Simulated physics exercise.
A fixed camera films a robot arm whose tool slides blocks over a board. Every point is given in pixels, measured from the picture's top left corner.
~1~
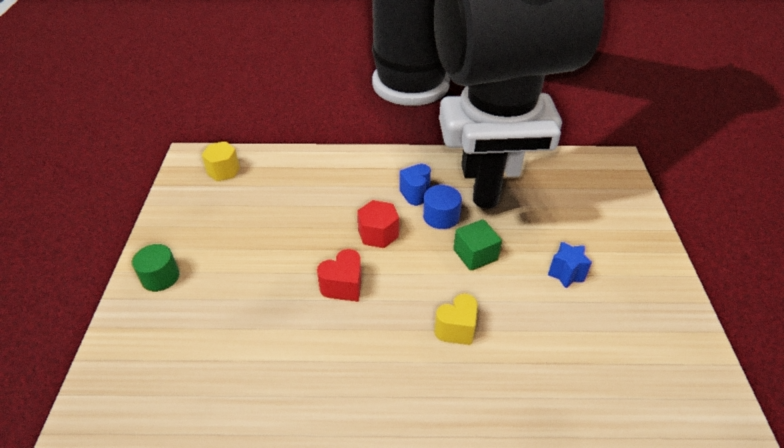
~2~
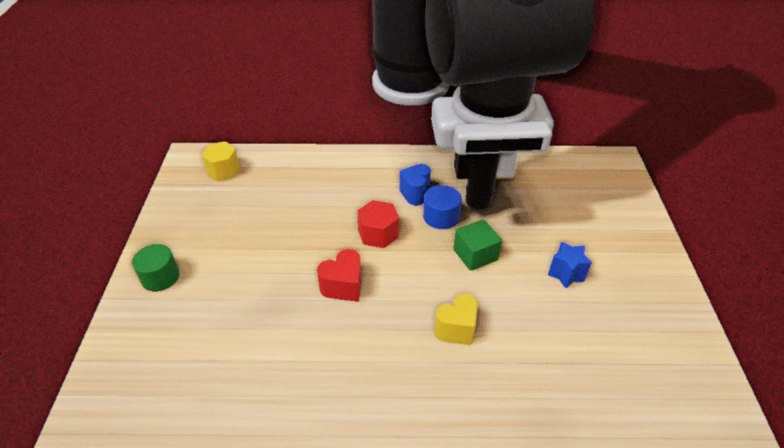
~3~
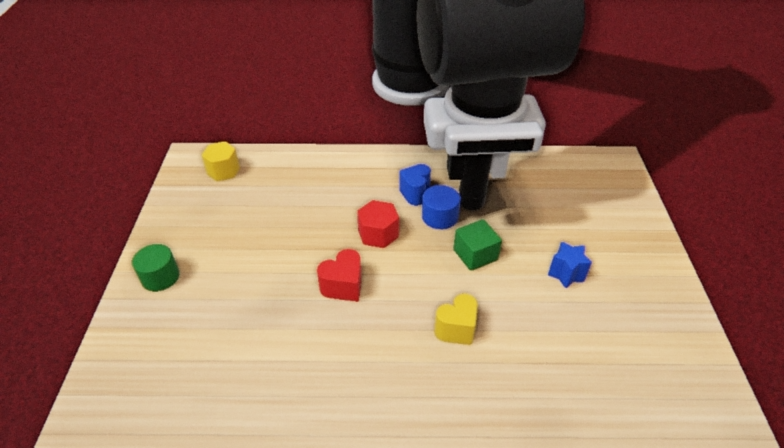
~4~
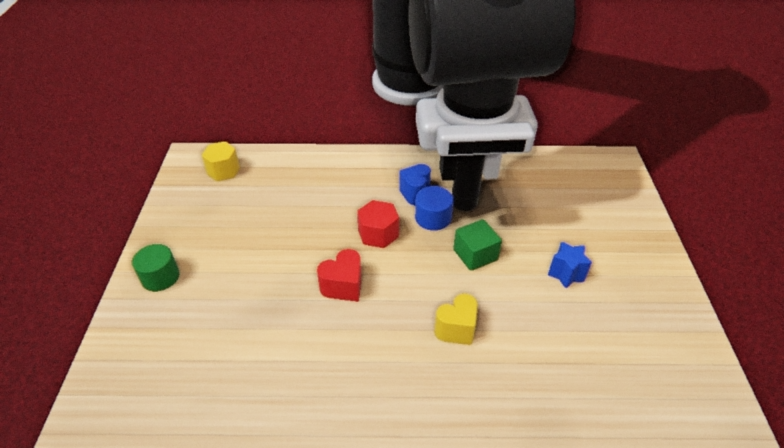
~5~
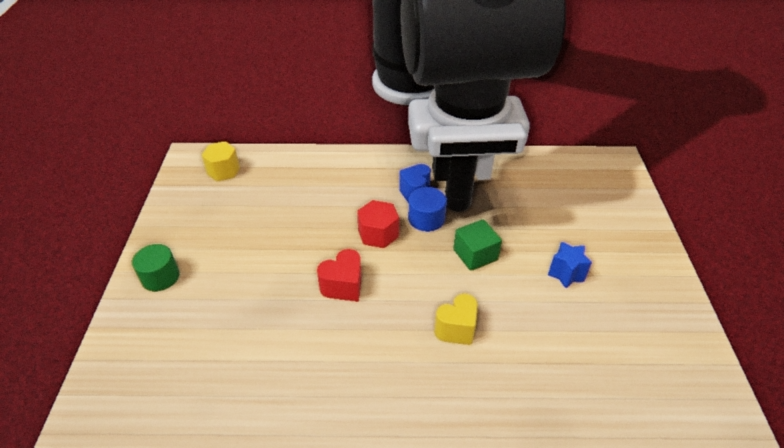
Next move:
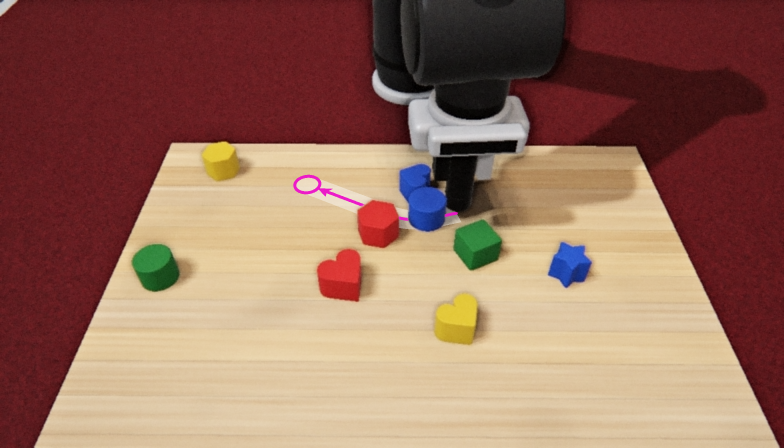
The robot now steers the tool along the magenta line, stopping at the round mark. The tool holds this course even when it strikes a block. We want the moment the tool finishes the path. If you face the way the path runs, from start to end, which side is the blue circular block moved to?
Pushed left.
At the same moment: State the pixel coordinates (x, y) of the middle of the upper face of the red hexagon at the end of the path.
It is at (329, 228).
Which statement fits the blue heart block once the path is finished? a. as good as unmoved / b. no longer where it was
a - as good as unmoved.
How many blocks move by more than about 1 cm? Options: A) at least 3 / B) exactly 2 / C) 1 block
That would be B.
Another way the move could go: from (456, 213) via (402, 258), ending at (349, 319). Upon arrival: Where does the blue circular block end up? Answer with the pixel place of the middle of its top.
My best guess is (393, 206).
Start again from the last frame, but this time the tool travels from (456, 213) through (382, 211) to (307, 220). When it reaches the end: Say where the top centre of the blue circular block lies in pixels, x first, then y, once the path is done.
Somewhere near (294, 223).
The line goes from (456, 213) over (402, 219) and (353, 202) to (307, 184).
On the path given first. One third of the way, tool at (402, 209); red hexagon at (342, 223), turned 35° anticlockwise; blue circular block at (370, 203).
Two thirds of the way, tool at (352, 192); red hexagon at (329, 228), turned 55° anticlockwise; blue circular block at (332, 200).
At the end, tool at (306, 175); red hexagon at (329, 228), turned 55° anticlockwise; blue heart block unmoved; blue circular block at (331, 200).
